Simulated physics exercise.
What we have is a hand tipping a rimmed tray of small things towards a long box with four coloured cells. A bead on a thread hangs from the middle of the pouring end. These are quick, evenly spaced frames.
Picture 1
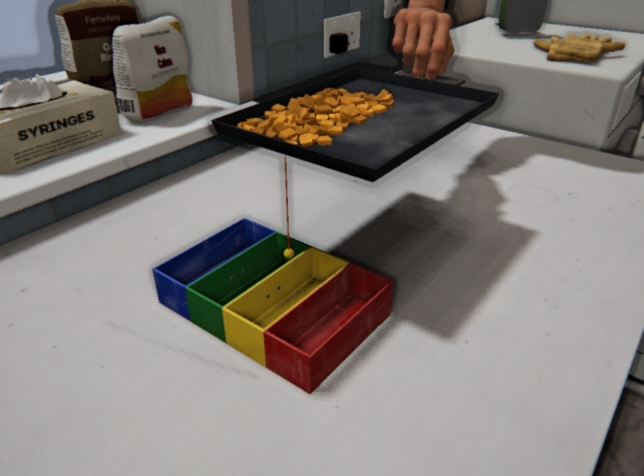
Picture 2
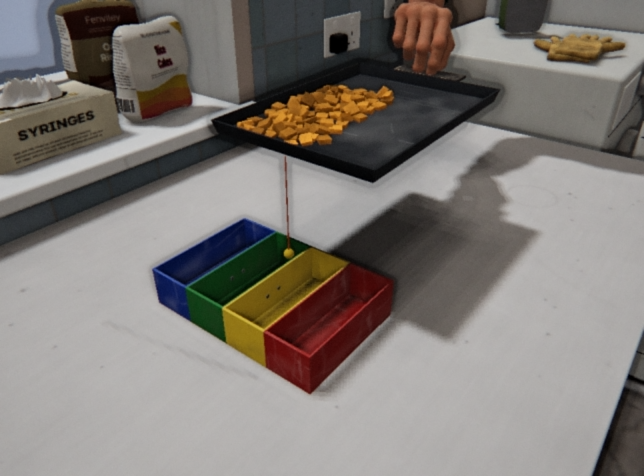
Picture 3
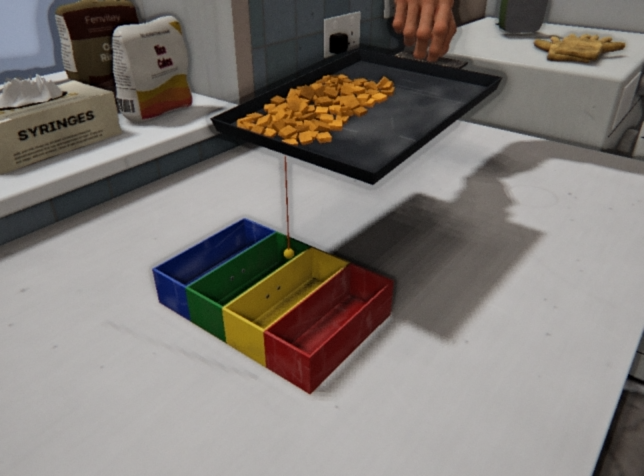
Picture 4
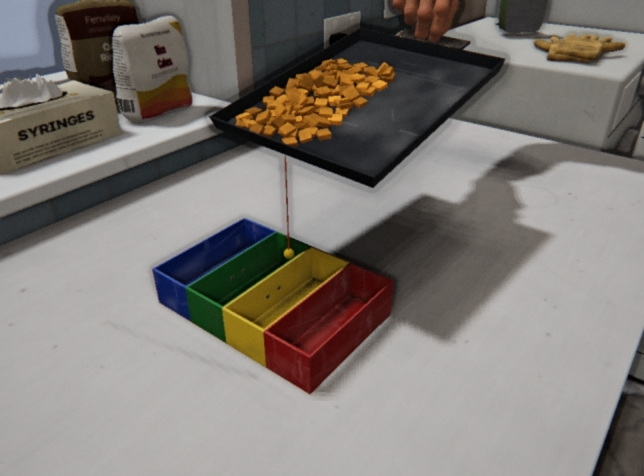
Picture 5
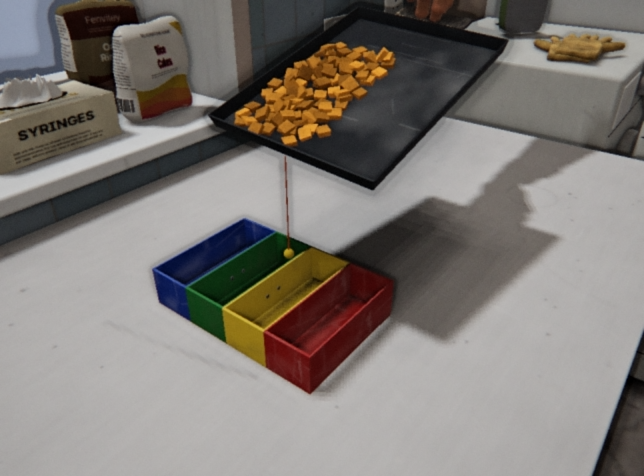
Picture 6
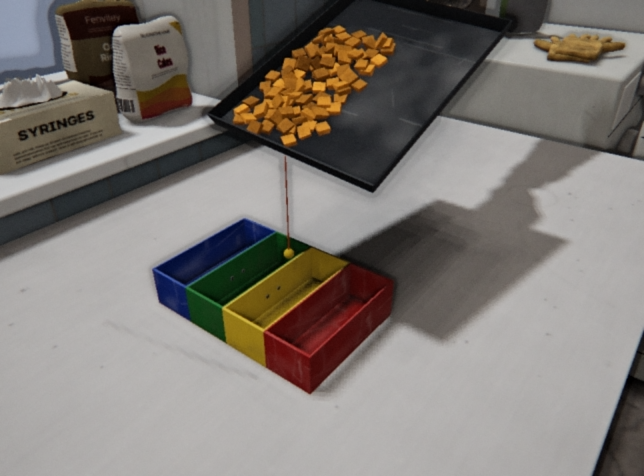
On a pale counter beside a box labelled syringes, a hand holds a dark rimmed tray of small orange pieces above blue, green, yellow and red cells, then raises its far side, tilting it increasingly steeply towards the near edge.
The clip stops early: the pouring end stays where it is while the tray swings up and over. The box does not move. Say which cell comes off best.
The red cell gets the most.
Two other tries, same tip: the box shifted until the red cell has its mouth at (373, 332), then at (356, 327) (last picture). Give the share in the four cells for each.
About 100 and 100 per cent.
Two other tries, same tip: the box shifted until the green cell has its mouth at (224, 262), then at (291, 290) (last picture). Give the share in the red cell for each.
About 30 and 10 per cent.
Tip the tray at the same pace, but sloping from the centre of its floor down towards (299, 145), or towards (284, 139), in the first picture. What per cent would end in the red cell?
The first gives 10 %, the second 0 %.
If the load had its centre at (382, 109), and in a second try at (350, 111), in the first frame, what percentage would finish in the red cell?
The first gives 50 %, the second 50 %.
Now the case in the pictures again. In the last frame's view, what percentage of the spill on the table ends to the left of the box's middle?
It comes to 10 per cent or so.
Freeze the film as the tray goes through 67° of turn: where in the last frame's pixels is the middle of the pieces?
Roughly at (305, 150).
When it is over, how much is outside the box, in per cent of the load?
About 20 per cent.
Just after the last frame, tray tipped steeply; the larger part on the tray; about a tenth falling or outside the box.
A moment on, tray tipped past a quarter turn; about a tenth on the tray; roughly a third in the red cell; roughly a quarter in the yellow cell; about a tenth in the green cell; roughly a third falling or outside the box.
Further on, tray tipped past a quarter turn; roughly half in the red cell; roughly a quarter in the yellow cell; about a tenth in the green cell; roughly a quarter falling or outside the box.
When it is over, tray tipped past a quarter turn; roughly half in the red cell; roughly a quarter in the yellow cell; about a tenth in the green cell; not one in the blue cell; roughly a quarter outside the box.
